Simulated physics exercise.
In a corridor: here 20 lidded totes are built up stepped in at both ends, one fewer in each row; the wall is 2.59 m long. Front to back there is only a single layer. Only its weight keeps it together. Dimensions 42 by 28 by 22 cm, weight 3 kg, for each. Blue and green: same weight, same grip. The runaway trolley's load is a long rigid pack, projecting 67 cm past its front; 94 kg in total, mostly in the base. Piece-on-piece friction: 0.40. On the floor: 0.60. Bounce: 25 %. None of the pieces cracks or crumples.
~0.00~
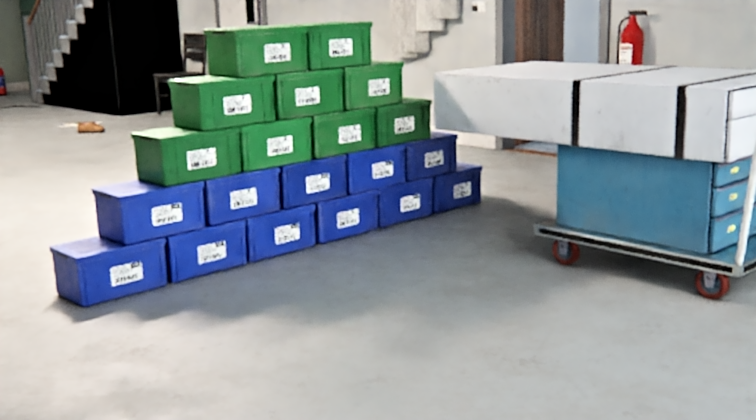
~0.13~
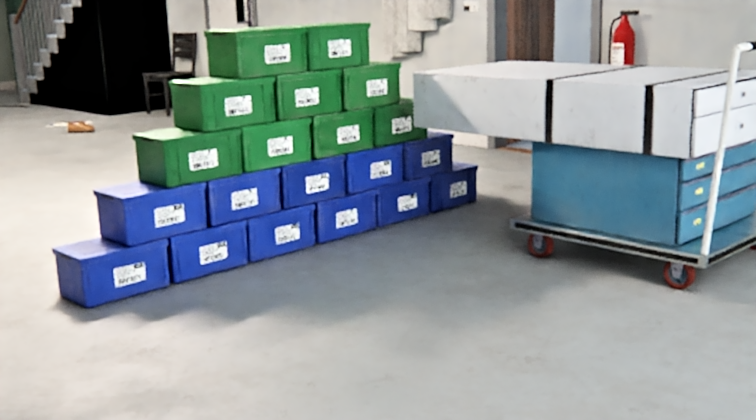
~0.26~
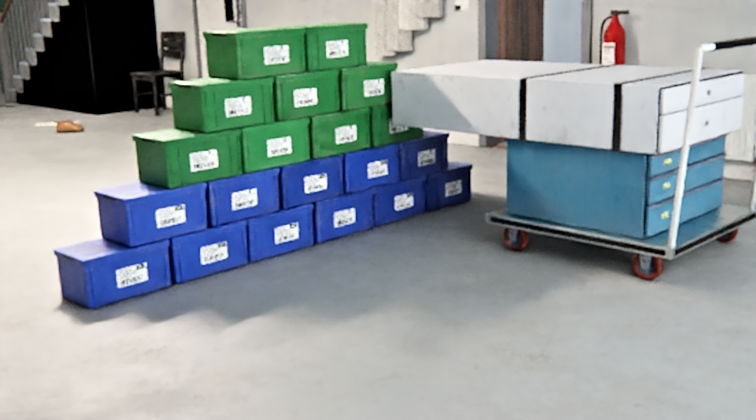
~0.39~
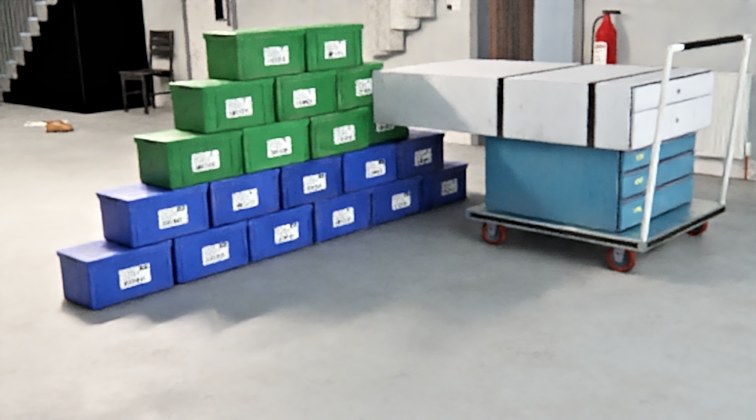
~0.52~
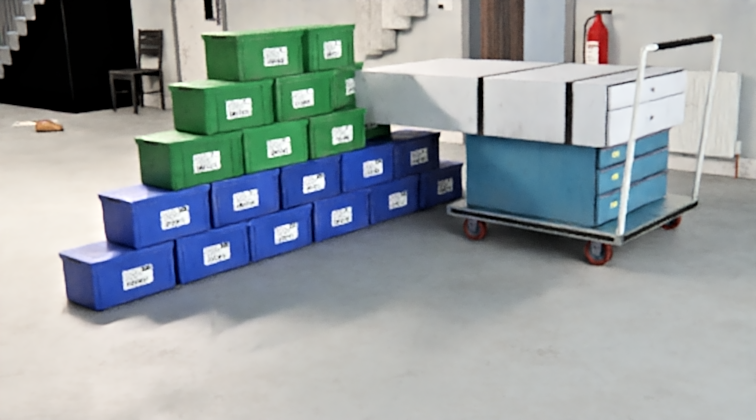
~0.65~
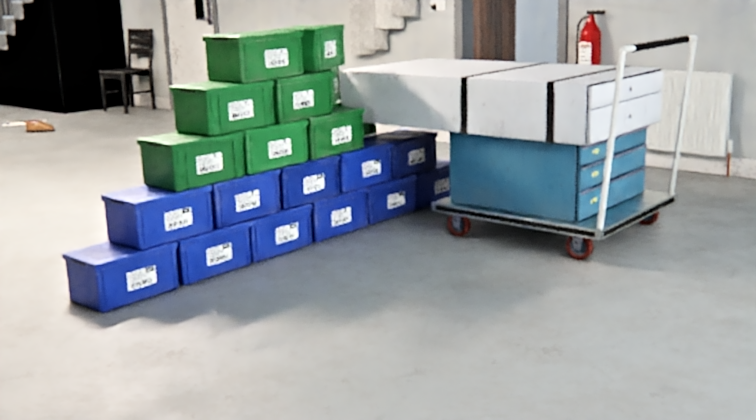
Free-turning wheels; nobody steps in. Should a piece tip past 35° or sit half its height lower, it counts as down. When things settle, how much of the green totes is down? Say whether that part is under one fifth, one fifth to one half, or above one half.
The part is one fifth to one half.
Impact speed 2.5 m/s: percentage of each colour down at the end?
Share down, in per cent: Blue 10, green 30.
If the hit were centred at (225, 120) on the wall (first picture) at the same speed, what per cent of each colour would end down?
That would leave blue at 0 % and green at 70 %.
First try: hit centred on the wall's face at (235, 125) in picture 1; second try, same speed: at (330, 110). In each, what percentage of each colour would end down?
For blue it's 0 then 10 per cent, for green 70 then 90 per cent.
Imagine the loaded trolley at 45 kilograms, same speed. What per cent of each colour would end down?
That would leave blue at 0 and green at 30 per cent.
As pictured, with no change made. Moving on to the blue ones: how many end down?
Colour blue - count down 0.
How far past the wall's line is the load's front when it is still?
About 85 centimetres.
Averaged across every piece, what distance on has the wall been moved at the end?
It comes out to something like 15 centimetres.
Around 0.78 s, load 39 cm past the wall's line, still rolling; 1 of the 9 green totes down (1 of 20 in all colours); top green tote unmoved.
Around 1.02 s, load 56 cm past the wall's line, still rolling; 3 of the 9 green totes down (3 of 20 in all colours); top green tote unmoved.
Around 1.40 s, load 78 cm past the wall's line, still rolling; 3 of the 9 green totes down (3 of 20 in all colours); top green tote unmoved.
Around 1.76 s, load 84 cm past the wall's line, still rolling; 3 of the 9 green totes down (3 of 20 in all colours); top green tote unmoved.
Finally (2.3 s), load 84 cm past the wall's line, stopped; 3 of the 9 green totes down (3 of 20 in all colours); top green tote unmoved; top blue tote unmoved. That is 33 per cent. Seen by the last camera, middles, top green tote near (255, 56), top blue tote near (295, 179).
